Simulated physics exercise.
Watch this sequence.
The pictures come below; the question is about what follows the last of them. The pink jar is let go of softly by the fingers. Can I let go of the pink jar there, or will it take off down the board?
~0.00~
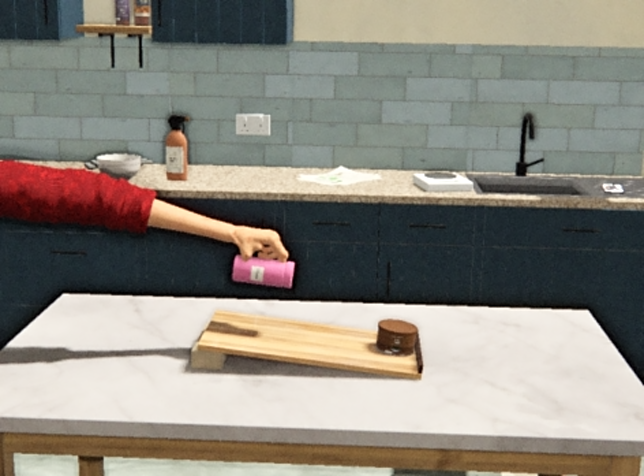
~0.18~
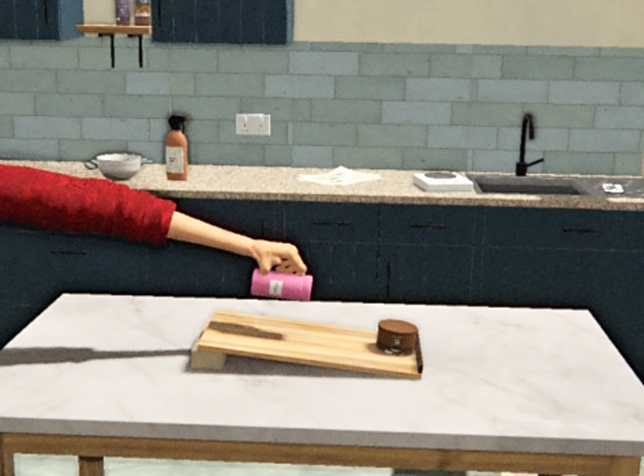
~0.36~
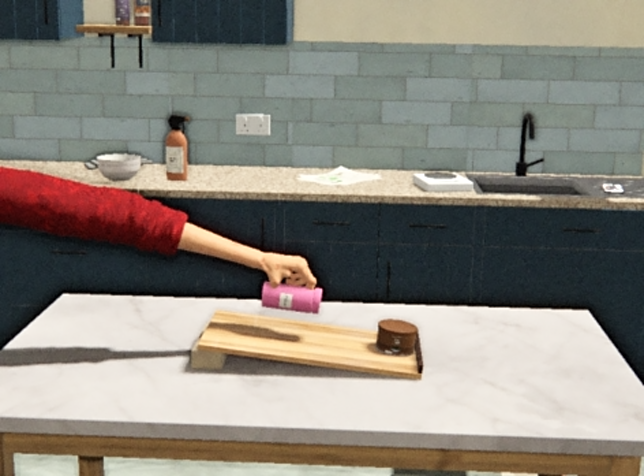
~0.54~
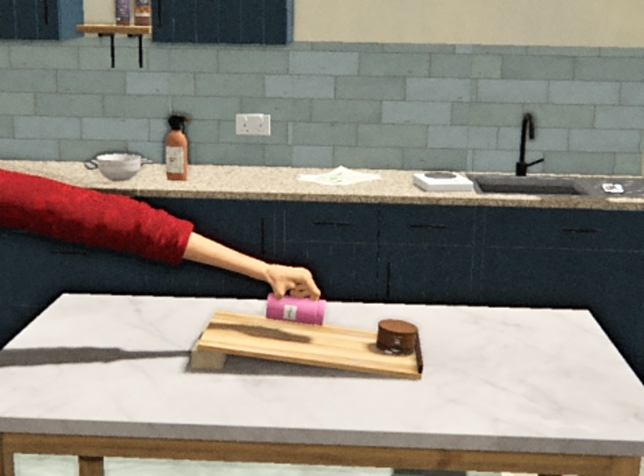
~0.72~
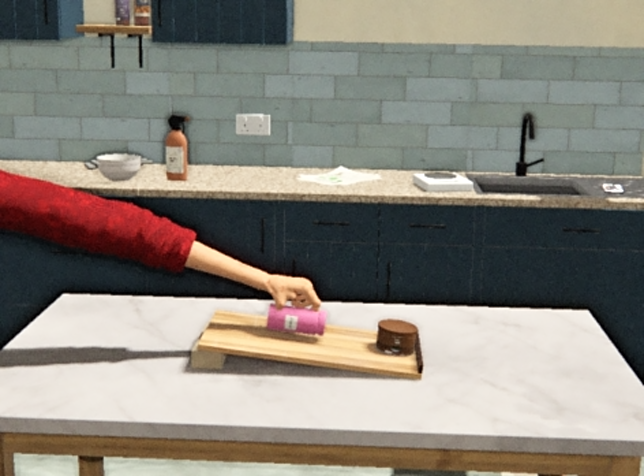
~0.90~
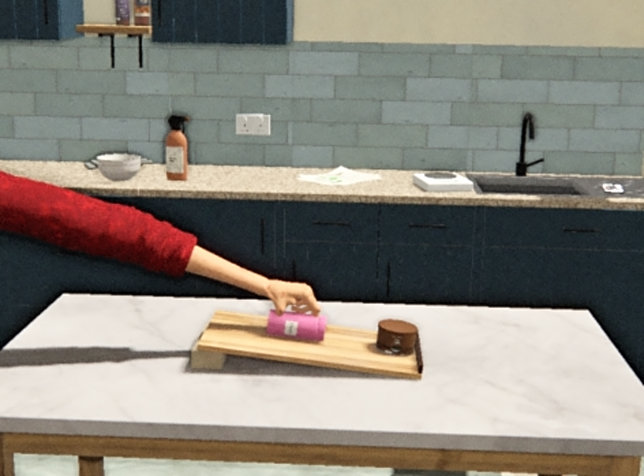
I predict it will be stationary.
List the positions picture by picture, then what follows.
In the first picture, on its way; pink jar (264, 272); brown tub (396, 338).
In the second picture, on its way; pink jar (282, 285); brown tub (396, 338).
In the third picture, on its way; pink jar (292, 298); brown tub (396, 338).
In the fourth picture, on its way; pink jar (296, 310); brown tub (396, 338).
In the fifth picture, on its way; pink jar (297, 320); brown tub (396, 338).
In the sixth picture, set down, still held; pink jar (297, 325); brown tub (396, 338).
By 1.10 s, all is still.
By 1.40 s, pink jar resting near (297, 325).
When it is over (1.9 s), both as before. End places, in pixels of the last picture, pink jar near (297, 325). The pink jar stays where it is put.
